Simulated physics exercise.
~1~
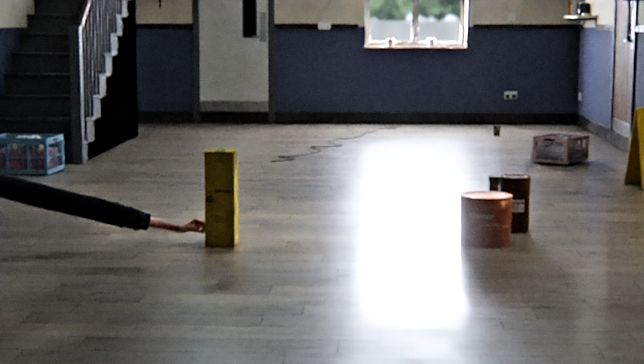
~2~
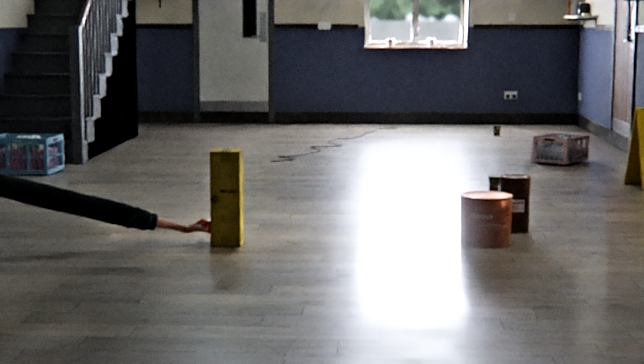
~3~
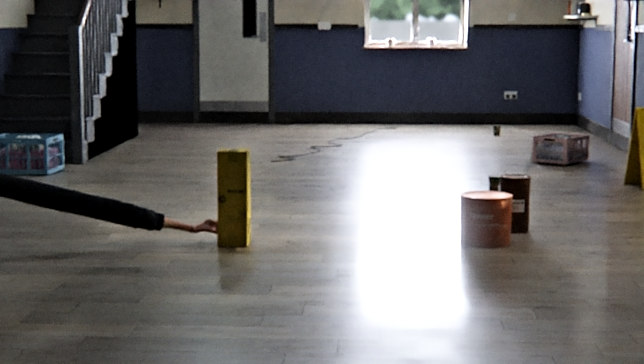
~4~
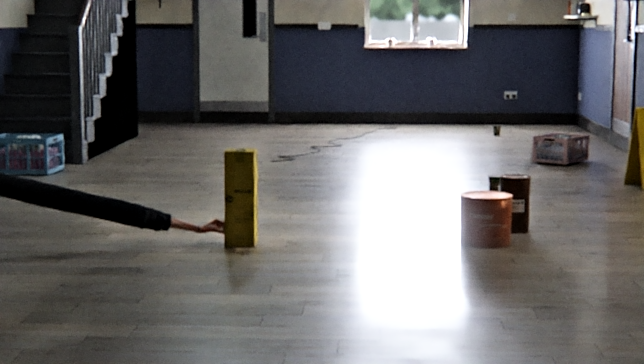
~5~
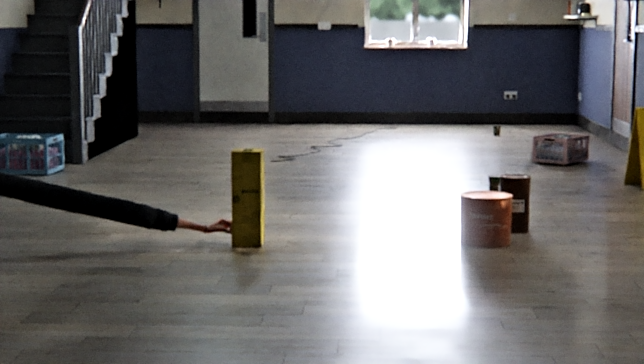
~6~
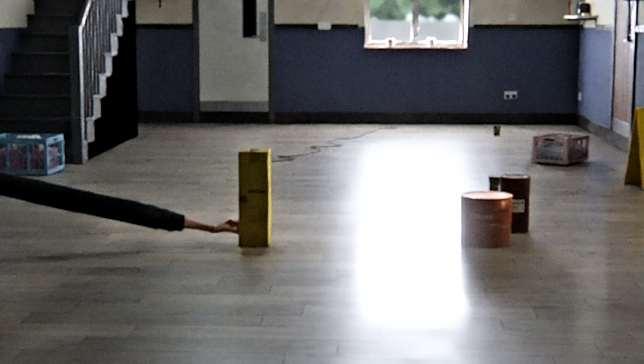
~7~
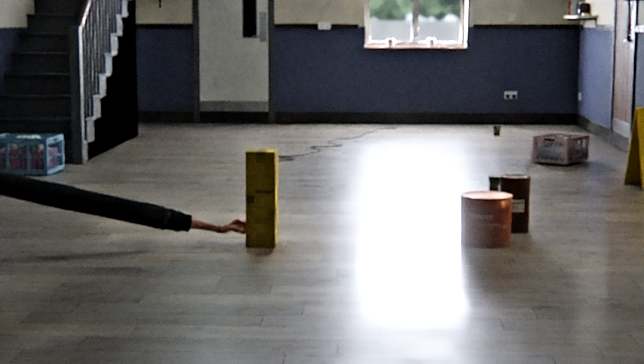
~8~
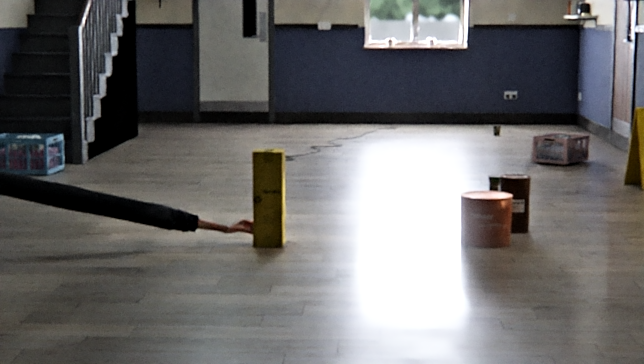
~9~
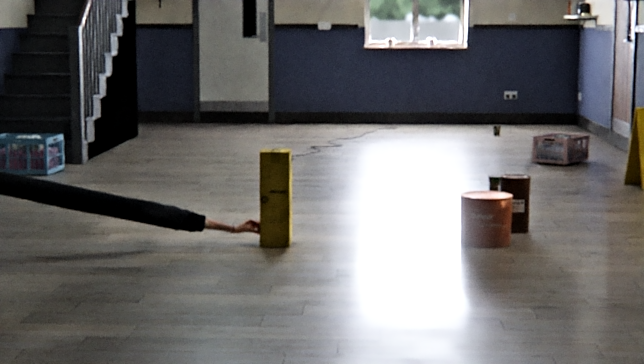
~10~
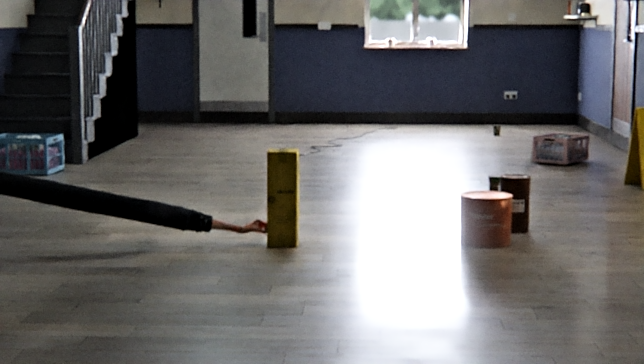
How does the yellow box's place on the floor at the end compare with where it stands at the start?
It ends up further to the right than where it starts, nearer to the bright patch on the floor and the orange pail.
